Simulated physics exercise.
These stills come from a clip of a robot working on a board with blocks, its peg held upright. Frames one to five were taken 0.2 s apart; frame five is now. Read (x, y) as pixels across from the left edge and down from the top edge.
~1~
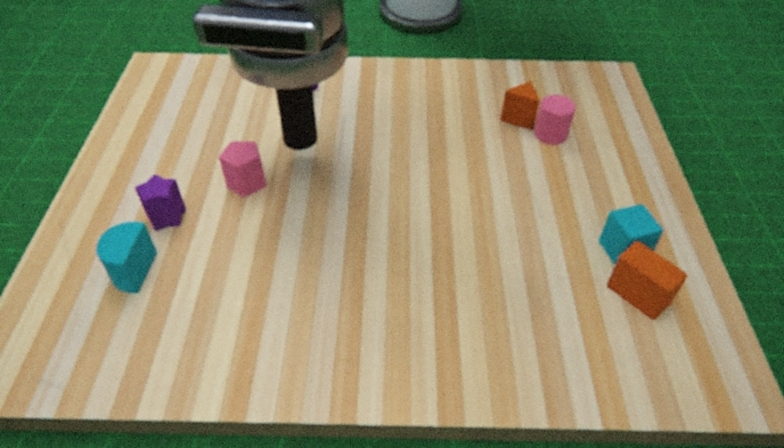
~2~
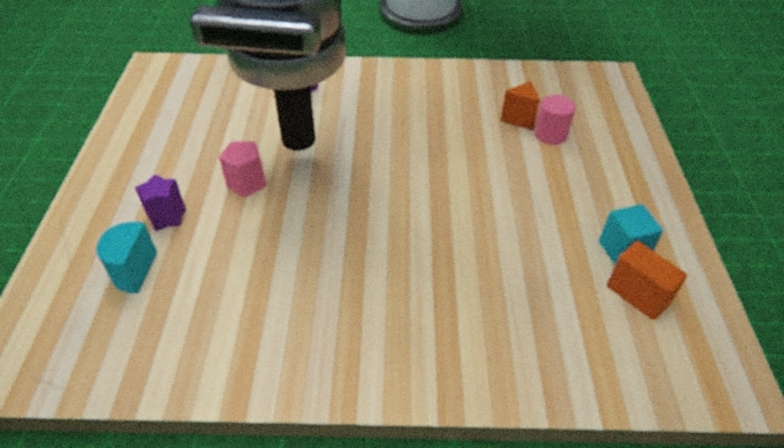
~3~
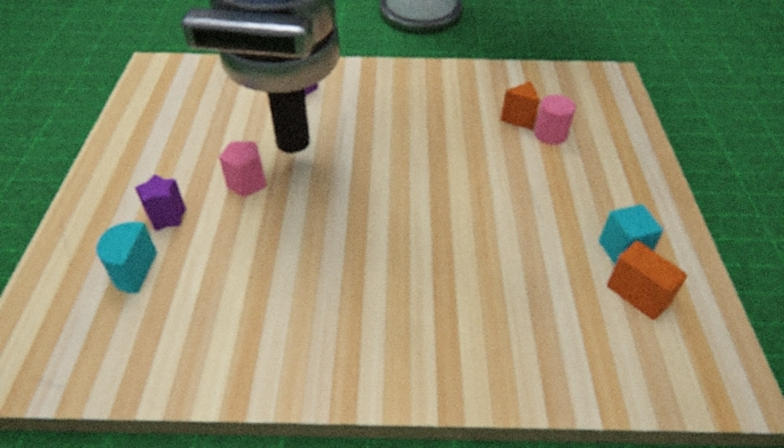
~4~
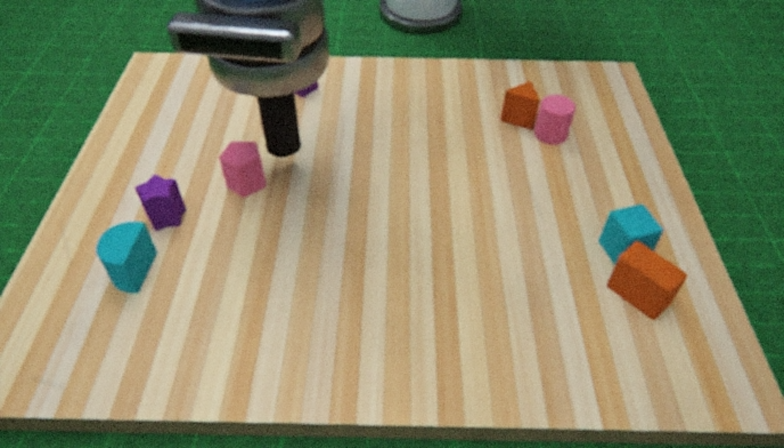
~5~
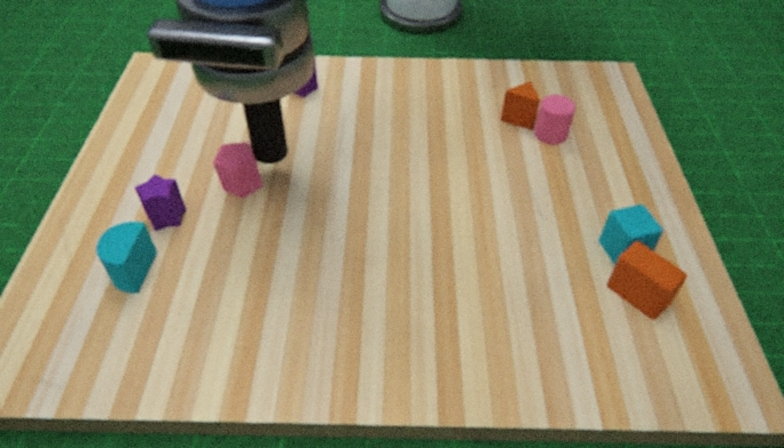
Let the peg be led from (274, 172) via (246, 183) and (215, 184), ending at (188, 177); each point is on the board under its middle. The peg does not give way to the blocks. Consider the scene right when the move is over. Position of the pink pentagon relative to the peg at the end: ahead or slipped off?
The peg moves past it.
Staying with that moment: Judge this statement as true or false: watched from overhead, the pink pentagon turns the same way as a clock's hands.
That statement is not accurate.
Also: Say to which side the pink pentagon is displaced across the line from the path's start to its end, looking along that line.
Pushed left.
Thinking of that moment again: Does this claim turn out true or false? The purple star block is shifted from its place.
This is true.
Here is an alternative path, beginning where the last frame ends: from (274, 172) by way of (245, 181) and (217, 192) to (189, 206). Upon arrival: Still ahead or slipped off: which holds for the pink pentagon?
As far as I can tell, the pink pentagon is still leading the way in front of the peg.
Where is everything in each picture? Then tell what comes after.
The first frame shows lower end of the peg (301, 139), tops of blocks, purple star block (155, 186), pink pentagon (240, 152).
The second frame shows peg (299, 140), blocks as before.
The third frame shows peg (293, 143), blocks as before.
The fourth frame shows peg (284, 147), blocks as before.
The fifth frame shows peg (271, 153), purple star block (155, 186), pink pentagon (235, 154).
What follows on the original path. Halfway along, peg (224, 167); purple star block (148, 189); pink pentagon (189, 173), turned 20° anticlockwise.
At the end, peg (182, 158); purple star block (141, 194), turned 15° clockwise; pink pentagon (172, 175), turned 65° anticlockwise.
